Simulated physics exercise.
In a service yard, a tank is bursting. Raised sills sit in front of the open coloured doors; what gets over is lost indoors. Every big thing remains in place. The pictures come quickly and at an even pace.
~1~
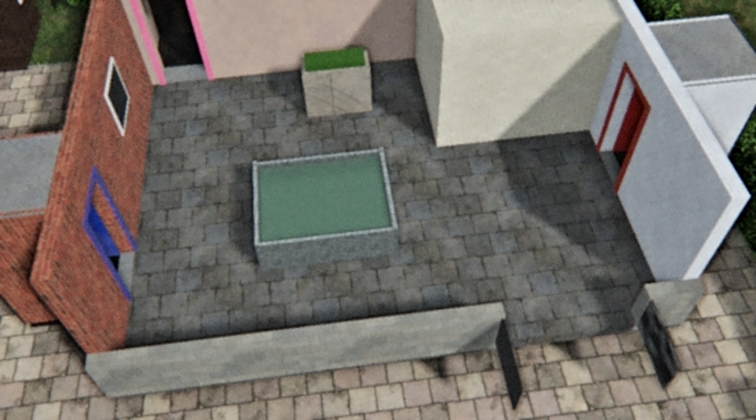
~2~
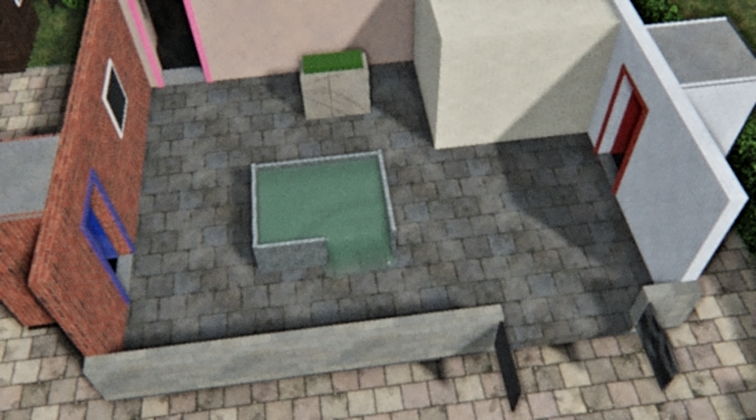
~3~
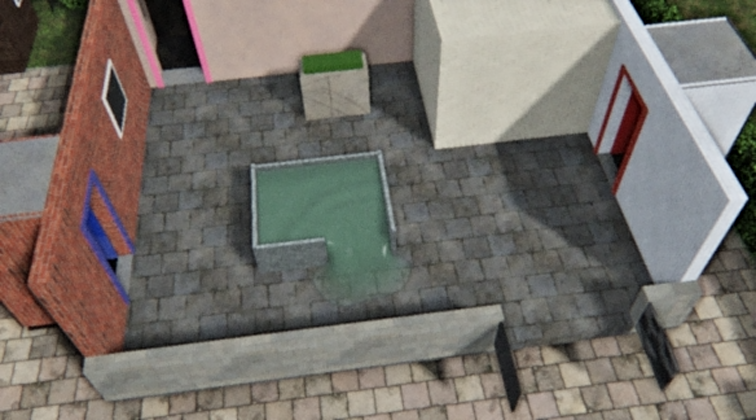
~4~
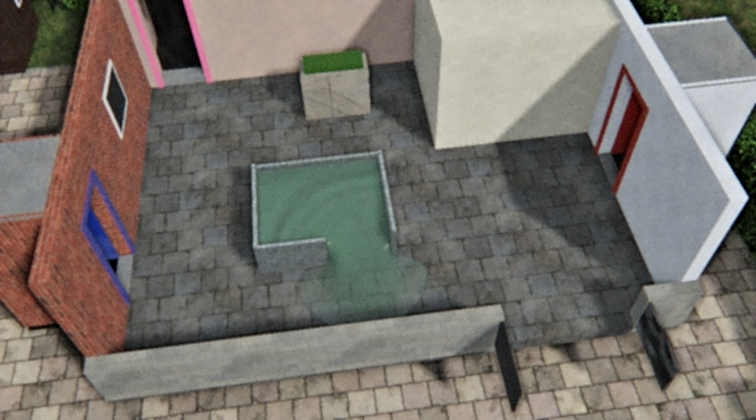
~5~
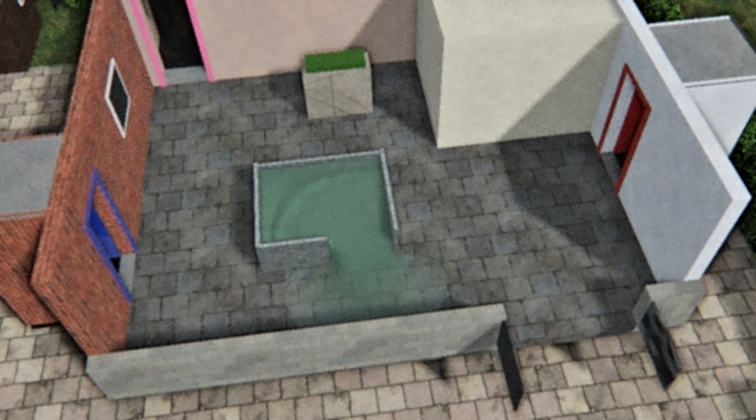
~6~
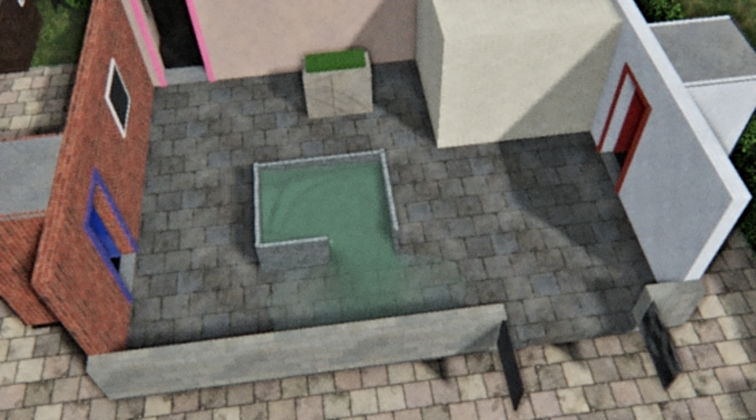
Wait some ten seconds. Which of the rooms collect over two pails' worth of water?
As I see it, the blue door is going to be over the line. The red door is going to be over the line. The pink door is going to be at or under the line.
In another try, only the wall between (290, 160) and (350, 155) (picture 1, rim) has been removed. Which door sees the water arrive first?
My pick: The pink-painted one.
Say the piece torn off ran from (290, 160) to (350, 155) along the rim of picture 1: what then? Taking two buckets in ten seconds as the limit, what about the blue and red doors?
Per door - blue: Does not exceed, red: Does not exceed.
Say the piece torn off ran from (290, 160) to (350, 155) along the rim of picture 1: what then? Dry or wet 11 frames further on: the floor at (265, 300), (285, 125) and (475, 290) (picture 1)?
The three spots, in order, are spared, inundated and spared.
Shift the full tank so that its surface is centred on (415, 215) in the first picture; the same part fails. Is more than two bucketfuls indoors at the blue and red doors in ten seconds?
Door check - the blue one crosses the line, the red one doesn't reach it.
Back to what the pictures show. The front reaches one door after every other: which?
From what the pictures show, it's the door marked pink.
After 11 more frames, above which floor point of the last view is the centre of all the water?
Around pixel (355, 264).
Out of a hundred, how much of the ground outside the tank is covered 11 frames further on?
Close to 25 percent, by my reckoning.
A moment on, water covers 10 % of the floor; the blue door not reached, the red door not reached, the pink door not reached.
Next, water covers 25 % of the floor; the blue door not reached, the red door not reached, the pink door not reached.
Then, water covers 40 % of the floor; the blue door under two buckets in, the red door wet at the sill, nothing in, the pink door not reached.
Later, water covers 60 % of the floor; the blue door over two buckets in, the red door under two buckets in, the pink door not reached.
In the end, water covers 90 % of the floor; the blue door over two buckets in, the red door over two buckets in, the pink door wet at the sill, nothing in.
